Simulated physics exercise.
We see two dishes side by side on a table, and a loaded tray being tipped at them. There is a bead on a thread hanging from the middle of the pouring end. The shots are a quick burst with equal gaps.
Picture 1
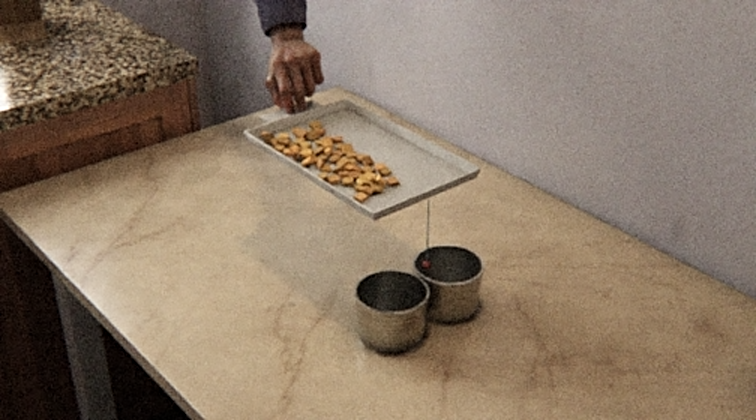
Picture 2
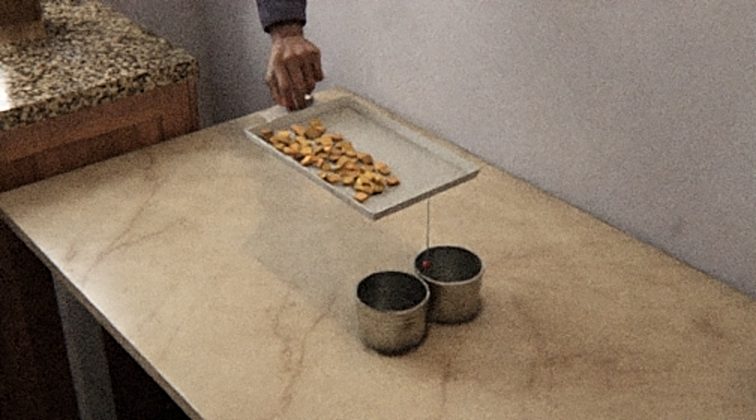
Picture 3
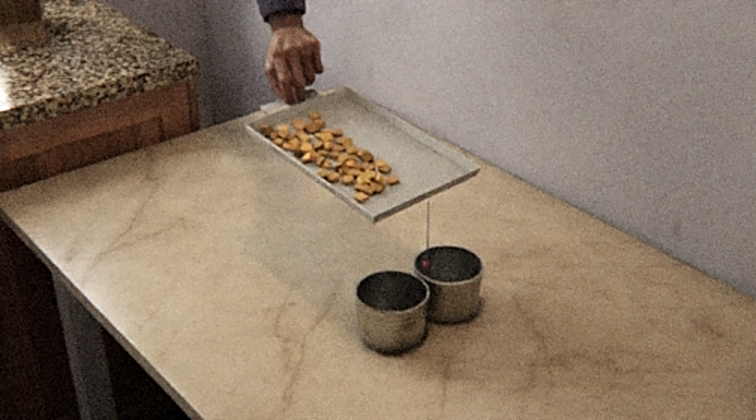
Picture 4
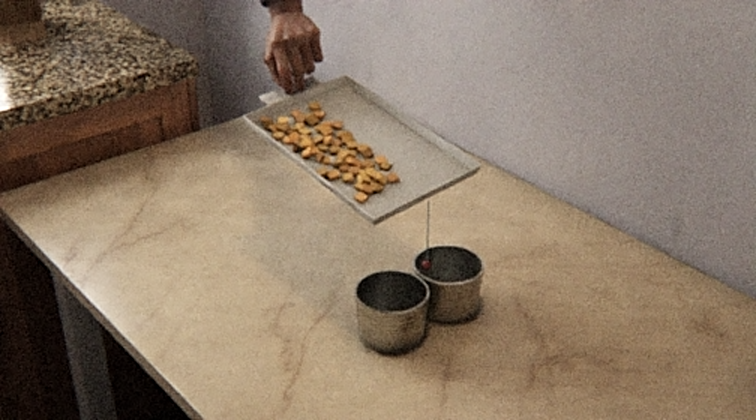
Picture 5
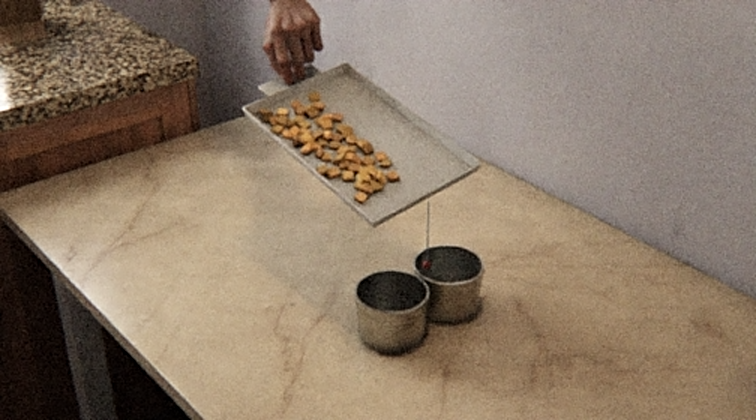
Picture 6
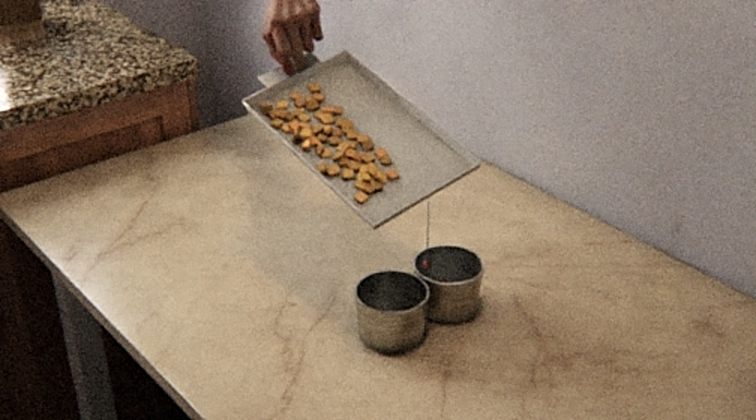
At the start, a hand holds a pale tray of small golden-brown pieces above a marble-patterned table, near two metal dishes, with a red bead hanging on a thread. The hand then gradually raises the back of the tray, steepening it, and its pouring end slants slightly lower at the left corner.
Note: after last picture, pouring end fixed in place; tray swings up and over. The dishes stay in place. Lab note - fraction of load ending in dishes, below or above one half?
Mostly caught.
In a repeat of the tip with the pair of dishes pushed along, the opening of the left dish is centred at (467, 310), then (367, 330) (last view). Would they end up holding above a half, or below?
Result - try one, below the halfway mark; try two, below the halfway mark.
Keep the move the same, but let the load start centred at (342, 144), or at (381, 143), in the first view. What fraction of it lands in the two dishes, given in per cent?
In order, about 70 and 80 in a hundred.
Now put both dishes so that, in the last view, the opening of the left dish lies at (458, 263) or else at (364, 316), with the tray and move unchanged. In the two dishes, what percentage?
Roughly 0% on the first try and 70% on the second.
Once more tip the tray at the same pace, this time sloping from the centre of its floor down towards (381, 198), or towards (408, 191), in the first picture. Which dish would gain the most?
The first try goes to the one on the left and the second to the one on the left.
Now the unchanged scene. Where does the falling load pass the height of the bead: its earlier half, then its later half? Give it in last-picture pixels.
(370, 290) for the early half, (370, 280) for the late half.
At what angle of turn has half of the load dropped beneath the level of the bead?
It is at around 85 degrees by then.
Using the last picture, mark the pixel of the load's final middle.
Roughly pixel (383, 333).
Soon after the last picture, tray tipped steeply; nearly all on the tray; a stray few in the left dish; a small part in the air.
A little later, tray tipped past a quarter turn; a stray few on the tray; about two thirds in the left dish; about a quarter outside both; a small part in the air.
Later still, tray tipped past a quarter turn; most in the left dish; about a quarter outside both.
At rest, tray tipped past a quarter turn; most in the left dish; none in the right dish; about a quarter outside both.
